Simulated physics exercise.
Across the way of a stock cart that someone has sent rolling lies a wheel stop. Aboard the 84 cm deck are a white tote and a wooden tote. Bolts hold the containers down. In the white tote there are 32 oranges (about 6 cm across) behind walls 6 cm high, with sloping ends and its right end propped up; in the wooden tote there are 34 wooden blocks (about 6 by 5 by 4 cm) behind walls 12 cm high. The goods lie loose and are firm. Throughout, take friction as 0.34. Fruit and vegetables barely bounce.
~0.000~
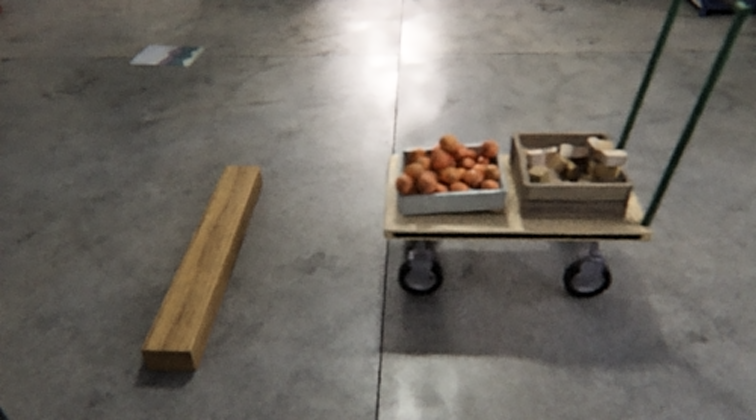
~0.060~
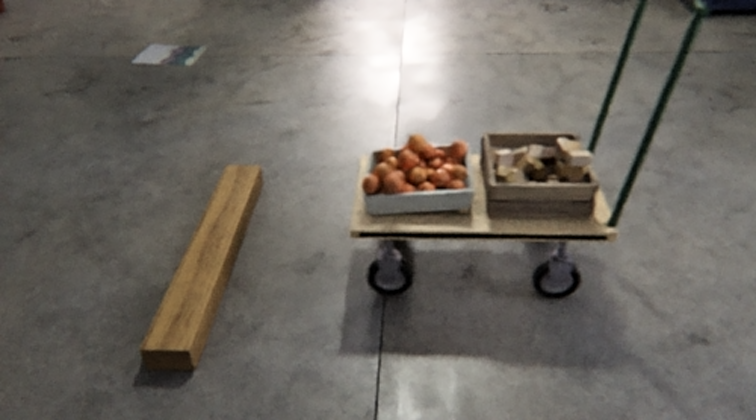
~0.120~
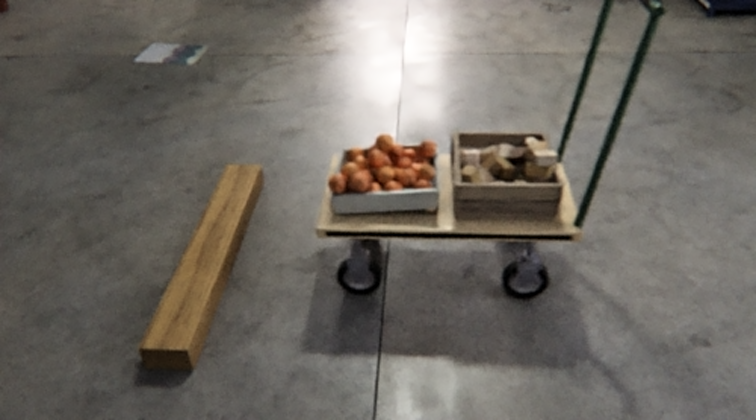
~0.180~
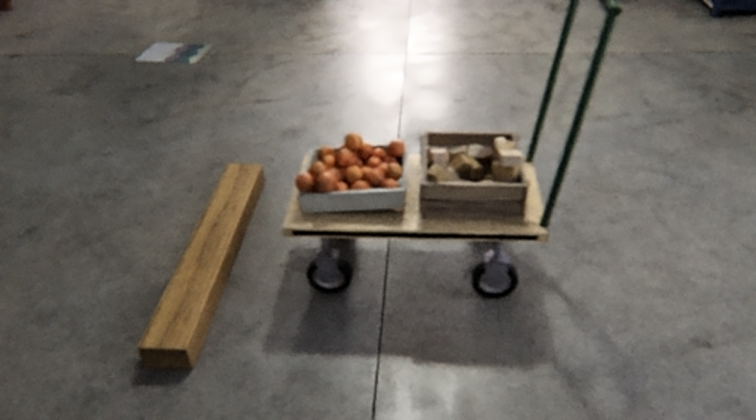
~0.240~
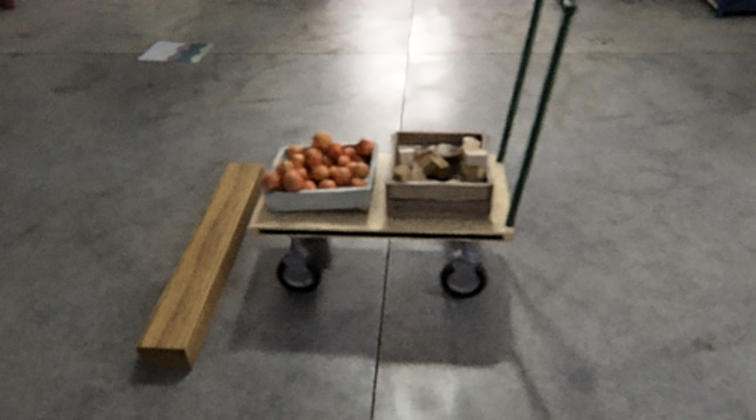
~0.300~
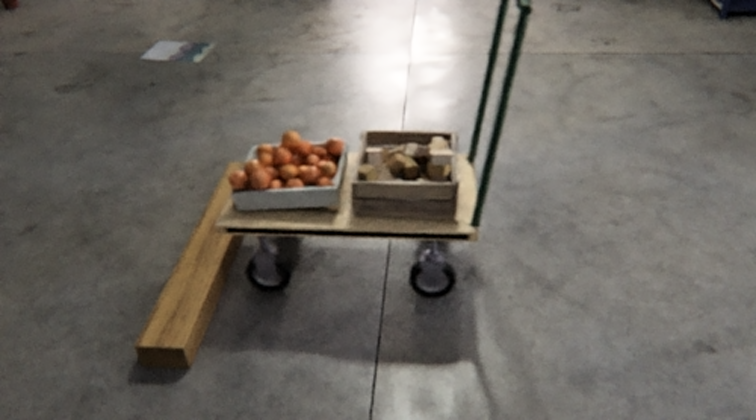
A smooth grey concrete floor with dark joint lines and a bright patch of reflected light is seen from above by a still camera. A flat wooden cart with green handle posts at its right carries a white box of orange, round fruit beside a wooden crate of pale blocks, while a timber beam lies at left. The cart rolls steadily leftward, its load riding along, until its left end overlaps the beam's far part in view.
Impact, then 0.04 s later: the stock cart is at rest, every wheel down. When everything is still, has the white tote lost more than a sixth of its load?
Yes.
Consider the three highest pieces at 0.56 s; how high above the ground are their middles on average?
Close to 54 cm up.
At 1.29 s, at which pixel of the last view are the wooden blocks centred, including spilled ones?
The middle is around (361, 174).
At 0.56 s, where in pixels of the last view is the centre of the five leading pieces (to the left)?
Near (155, 190) in pixels.
After 0.34 s, the wheels strike.
After 0.44 s, 4 of 32 out of the white tote and 0 of 34 out of the wooden tote.
After 0.56 s, 7 of 32 out of the white tote and 0 of 34 out of the wooden tote.
After 0.79 s, 8 of 32 out of the white tote and 2 of 34 out of the wooden tote.
Final count (at 1.29 s), 8 of 32 out of the white tote and 2 of 34 out of the wooden tote. Asked share, 8 of 32, 25 per cent.
